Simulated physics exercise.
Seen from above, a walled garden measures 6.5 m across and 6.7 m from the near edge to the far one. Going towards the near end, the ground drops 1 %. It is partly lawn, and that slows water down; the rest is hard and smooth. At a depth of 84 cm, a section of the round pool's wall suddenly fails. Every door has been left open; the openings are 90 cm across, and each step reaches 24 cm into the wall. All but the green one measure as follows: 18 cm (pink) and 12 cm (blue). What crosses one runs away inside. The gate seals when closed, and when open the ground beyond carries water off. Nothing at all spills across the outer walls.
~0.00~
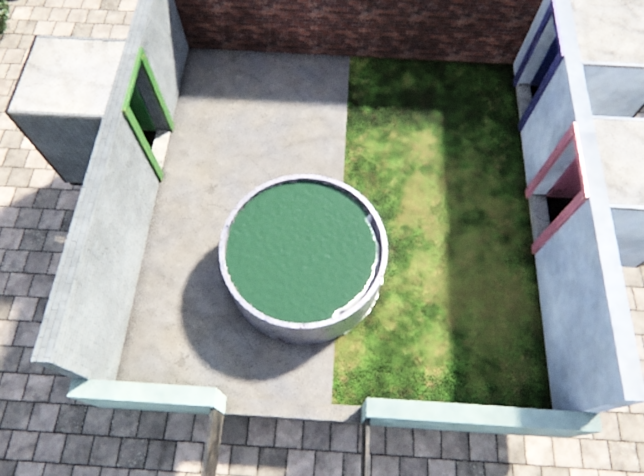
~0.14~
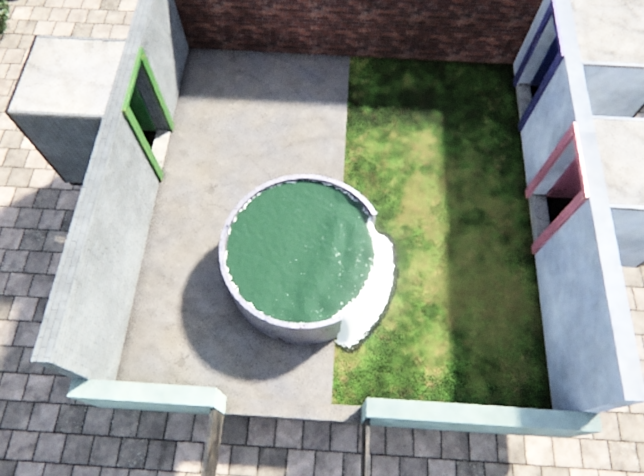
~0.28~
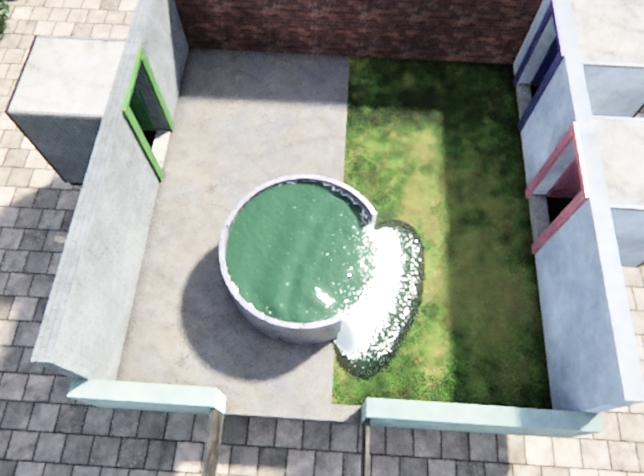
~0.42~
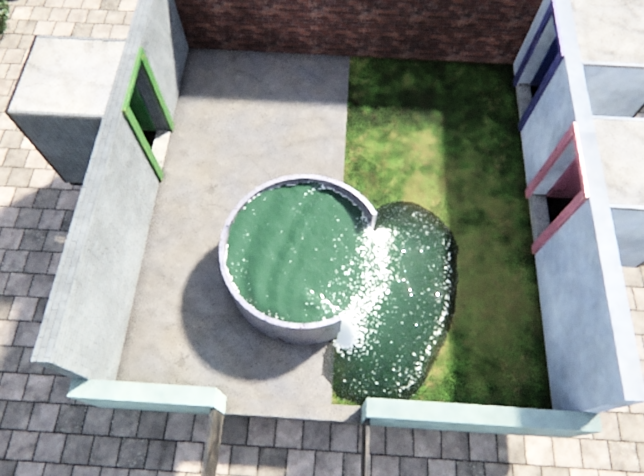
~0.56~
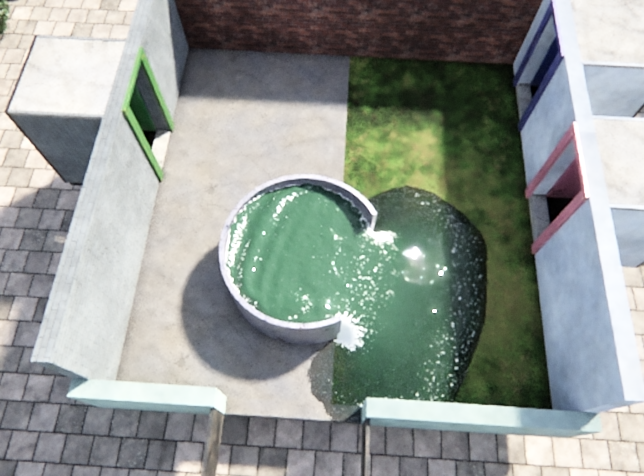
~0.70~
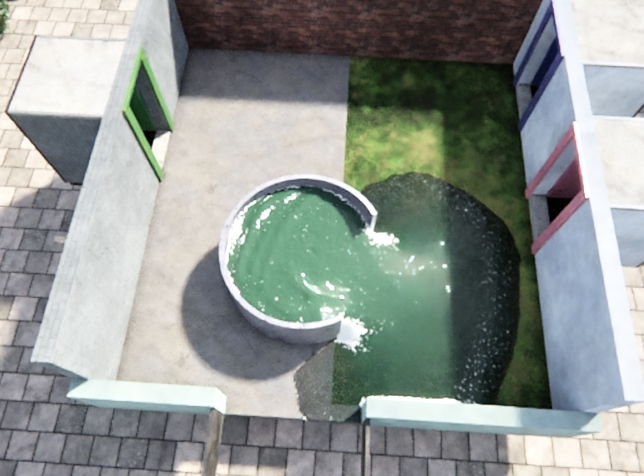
A walled courtyard, seen from high above by a still camera, has smooth grey paving on the left and green lawn on the right. A round, pale-walled pool of green water sits near the middle, with a green-framed opening on the left and blue and pink ones on the right. The pool's right side gives way, and foaming water pours out, spreading across the lawn and onto some nearby paving.
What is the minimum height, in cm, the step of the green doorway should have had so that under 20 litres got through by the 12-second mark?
About 7.5 cm.
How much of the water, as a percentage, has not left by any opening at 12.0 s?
Close to 86 in a hundred.
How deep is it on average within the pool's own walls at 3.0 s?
Around 22 centimetres.
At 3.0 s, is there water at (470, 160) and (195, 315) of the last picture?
Taking them as asked: Awash, then spared.
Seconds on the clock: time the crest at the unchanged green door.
The level tops out near 9.0 seconds.
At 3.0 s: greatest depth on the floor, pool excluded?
34 cm.
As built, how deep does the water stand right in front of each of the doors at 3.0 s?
The green door has 0 cm, the pink door 23 cm and the blue door 6 cm.
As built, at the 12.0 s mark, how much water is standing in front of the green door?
Some 10.0 cm.
After 1.4 s water covers 30 % of the floor, deepest (51 cm) near (541, 417); it has not reached the green door.
After 3.0 s water covers 40 % of the floor, deepest (34 cm) near (541, 417); it has not reached the green door.
After 12.0 s water covers 100 % of the floor, deepest (10 cm) near (117, 376); 10 cm at the green door, 35 litres in over its 6 cm step.
At the green door as built, the water arrived by 7.2 s and peaked near 12 cm at 8.8 s.
With a step of 6.5 cm, 29 litres would have come in within the 12 s; with 9 cm, 7 litres. So under 20 litres takes about 7.5 cm.
